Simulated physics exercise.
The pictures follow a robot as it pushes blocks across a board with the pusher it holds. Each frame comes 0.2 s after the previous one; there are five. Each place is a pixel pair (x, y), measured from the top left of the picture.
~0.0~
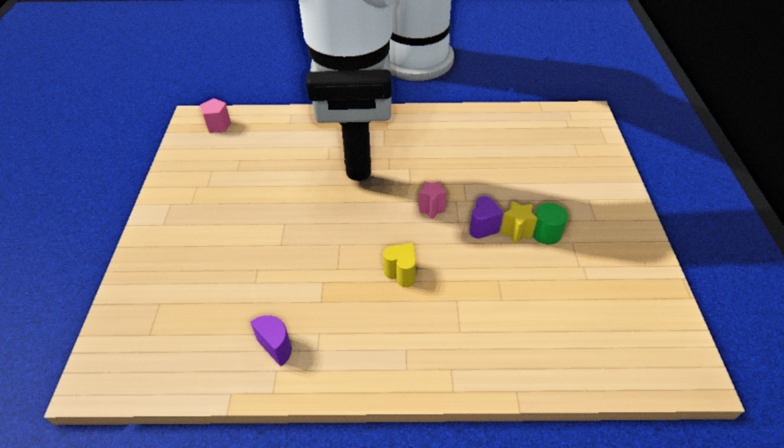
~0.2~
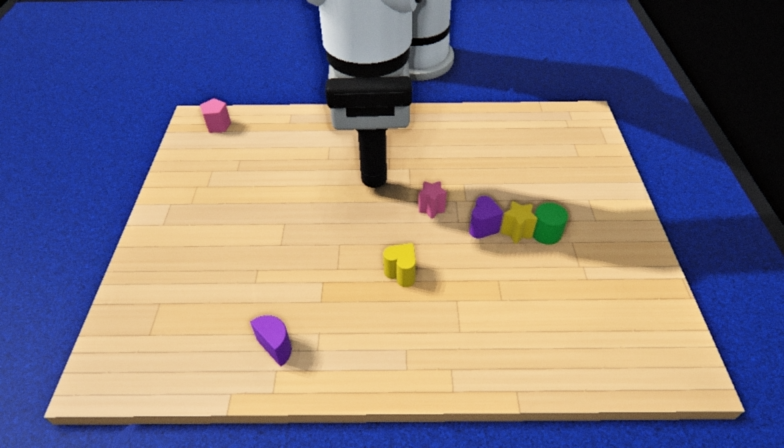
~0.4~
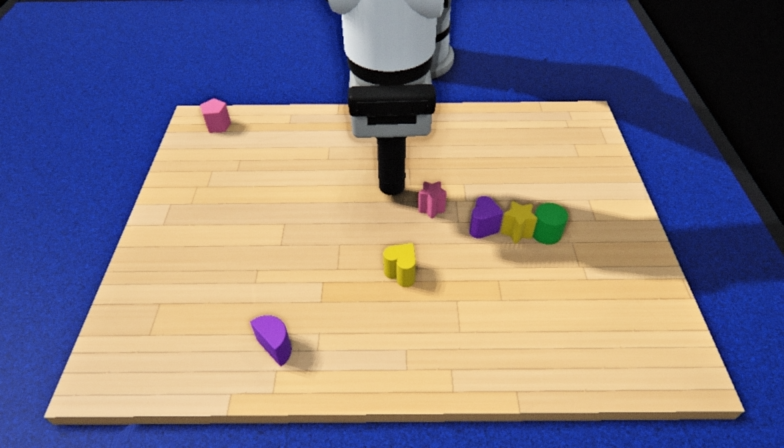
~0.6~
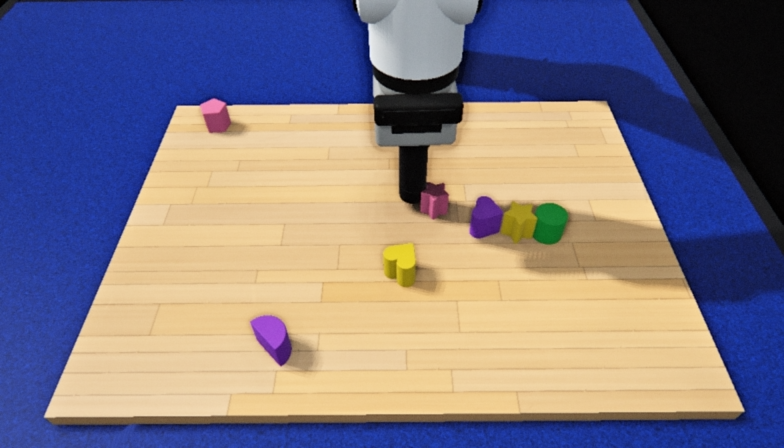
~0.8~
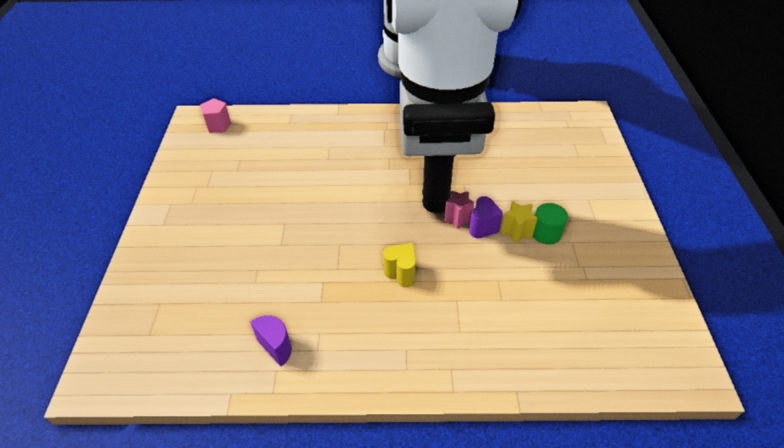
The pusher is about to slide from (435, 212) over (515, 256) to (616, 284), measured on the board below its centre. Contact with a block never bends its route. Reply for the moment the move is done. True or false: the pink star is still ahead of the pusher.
True - the claim holds.
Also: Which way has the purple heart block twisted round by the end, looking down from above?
Direction: Clockwise.
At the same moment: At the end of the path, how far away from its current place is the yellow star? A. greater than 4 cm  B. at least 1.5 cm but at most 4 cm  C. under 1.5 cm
A - greater than 4 cm.
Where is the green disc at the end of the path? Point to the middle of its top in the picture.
I predict (576, 212).
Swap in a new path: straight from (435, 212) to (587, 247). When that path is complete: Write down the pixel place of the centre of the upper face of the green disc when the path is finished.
It ends at (616, 213).
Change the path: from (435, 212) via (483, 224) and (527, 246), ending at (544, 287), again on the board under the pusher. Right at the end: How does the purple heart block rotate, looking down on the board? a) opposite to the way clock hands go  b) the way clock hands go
Letter b.
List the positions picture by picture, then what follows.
Tip of the pusher at (359, 173), middles of tops, pink star at (433, 189), purple heart block at (486, 208), yellow star at (521, 212), green disc at (552, 213), in the first picture.
Pusher at (374, 180), nothing pushed, in the second picture.
Pusher at (392, 187), nothing pushed, in the third picture.
Pusher at (413, 195), pink star at (435, 190), in the fourth picture.
Pusher at (436, 204), pink star at (460, 199), purple heart block at (486, 208), yellow star at (521, 212), green disc at (552, 213), in the fifth picture.
On the path given first. One third of the way, pusher at (489, 234); pink star at (517, 227); purple heart block at (540, 238), turned 30° clockwise; yellow star at (568, 231), turned 60° anticlockwise; green disc at (575, 212).
Two thirds of the way, pusher at (550, 262); pink star at (582, 256); purple heart block at (606, 267), turned 25° clockwise; yellow star at (596, 235); green disc at (576, 212).
At the end, pusher at (619, 277); pink star at (655, 272); purple heart block at (681, 284), turned 30° clockwise; yellow star at (596, 235), turned 145° anticlockwise; green disc at (576, 212).
